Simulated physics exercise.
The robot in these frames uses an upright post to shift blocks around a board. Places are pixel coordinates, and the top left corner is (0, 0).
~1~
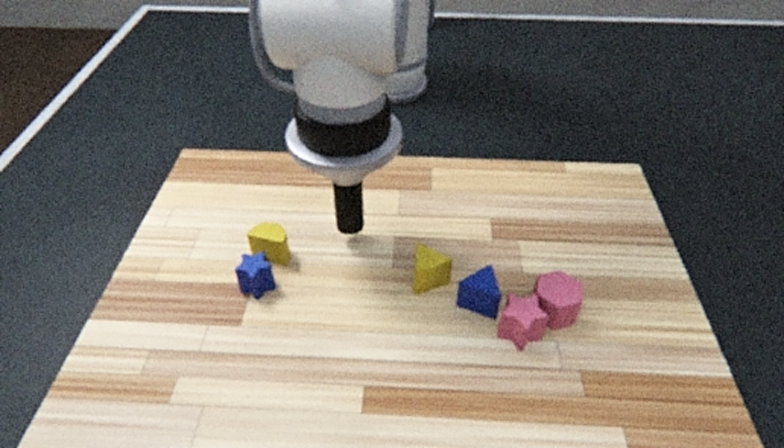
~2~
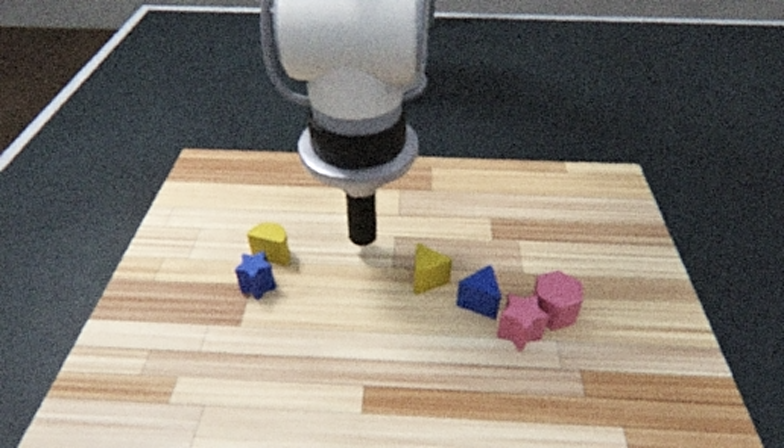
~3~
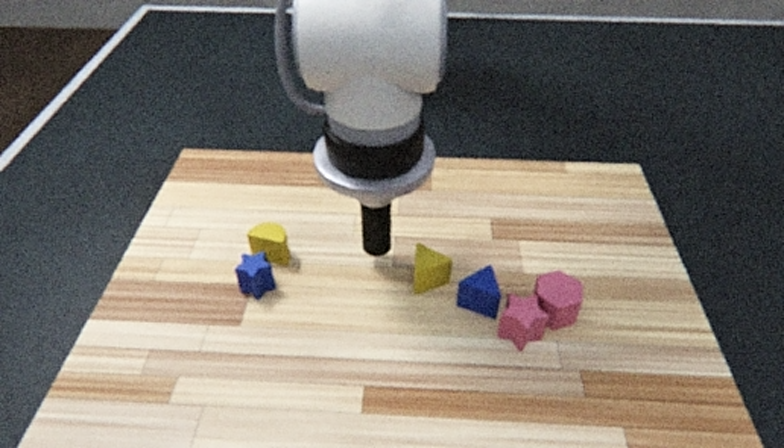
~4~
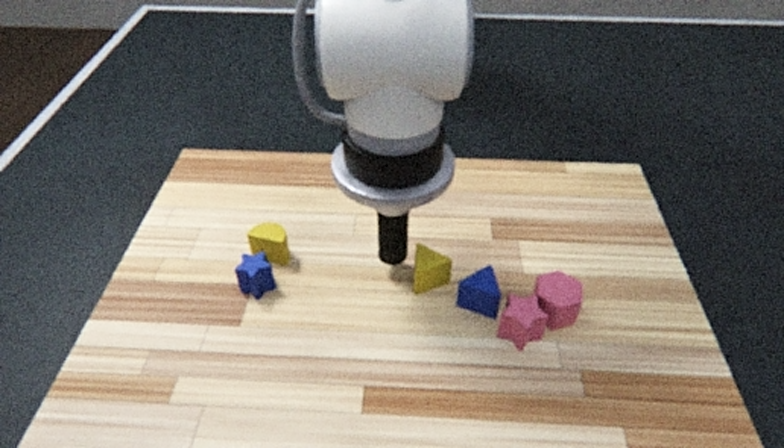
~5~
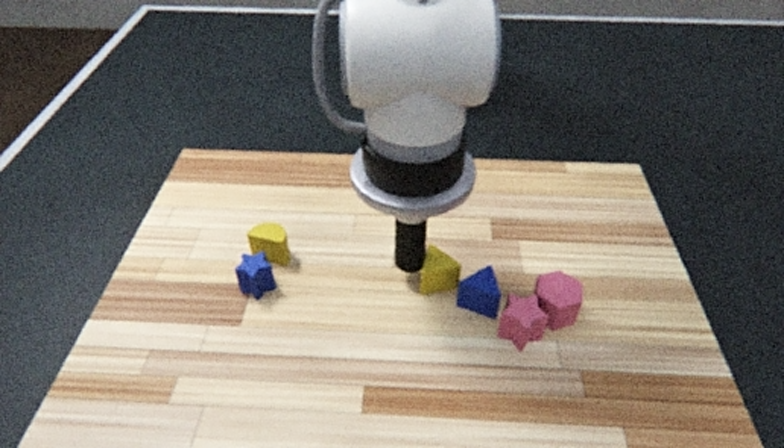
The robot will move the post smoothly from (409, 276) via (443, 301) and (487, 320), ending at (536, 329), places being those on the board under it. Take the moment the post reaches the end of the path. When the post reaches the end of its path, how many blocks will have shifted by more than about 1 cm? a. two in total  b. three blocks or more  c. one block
Option b.
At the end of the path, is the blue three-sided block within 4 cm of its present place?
Short answer: No.
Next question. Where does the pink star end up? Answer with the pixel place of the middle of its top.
By then it is at (580, 327).
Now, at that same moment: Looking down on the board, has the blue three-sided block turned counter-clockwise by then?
Yes
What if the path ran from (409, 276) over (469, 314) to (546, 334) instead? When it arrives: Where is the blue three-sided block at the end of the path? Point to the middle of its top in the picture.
The blue three-sided block ends near (583, 307).
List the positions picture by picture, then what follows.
Post's lower end (350, 226); yellow three-sided block (428, 257); blue three-sided block (484, 280); pink star (525, 309); pink hexagonal block (560, 288), in the first picture.
Post (363, 237); blocks still, in the second picture.
Post (377, 247); blocks still, in the third picture.
Post (393, 255); blocks still, in the fourth picture.
Post (410, 262); yellow three-sided block (438, 259); blue three-sided block (484, 280); pink star (525, 309); pink hexagonal block (560, 288), in the fifth picture.
The first path, step by step. One third of the way, post (445, 288); yellow three-sided block (471, 267), turned 30° anticlockwise; blue three-sided block (489, 283).
Two thirds of the way, post (489, 306); yellow three-sided block (483, 268), turned 70° anticlockwise; blue three-sided block (518, 288), turned 65° anticlockwise; pink star (540, 313), turned 30° clockwise; pink hexagonal block (565, 287).
At the end, post (540, 315); yellow three-sided block (483, 268), turned 70° anticlockwise; blue three-sided block (537, 278), turned 115° anticlockwise; pink star (580, 327), turned 50° clockwise; pink hexagonal block (575, 286).
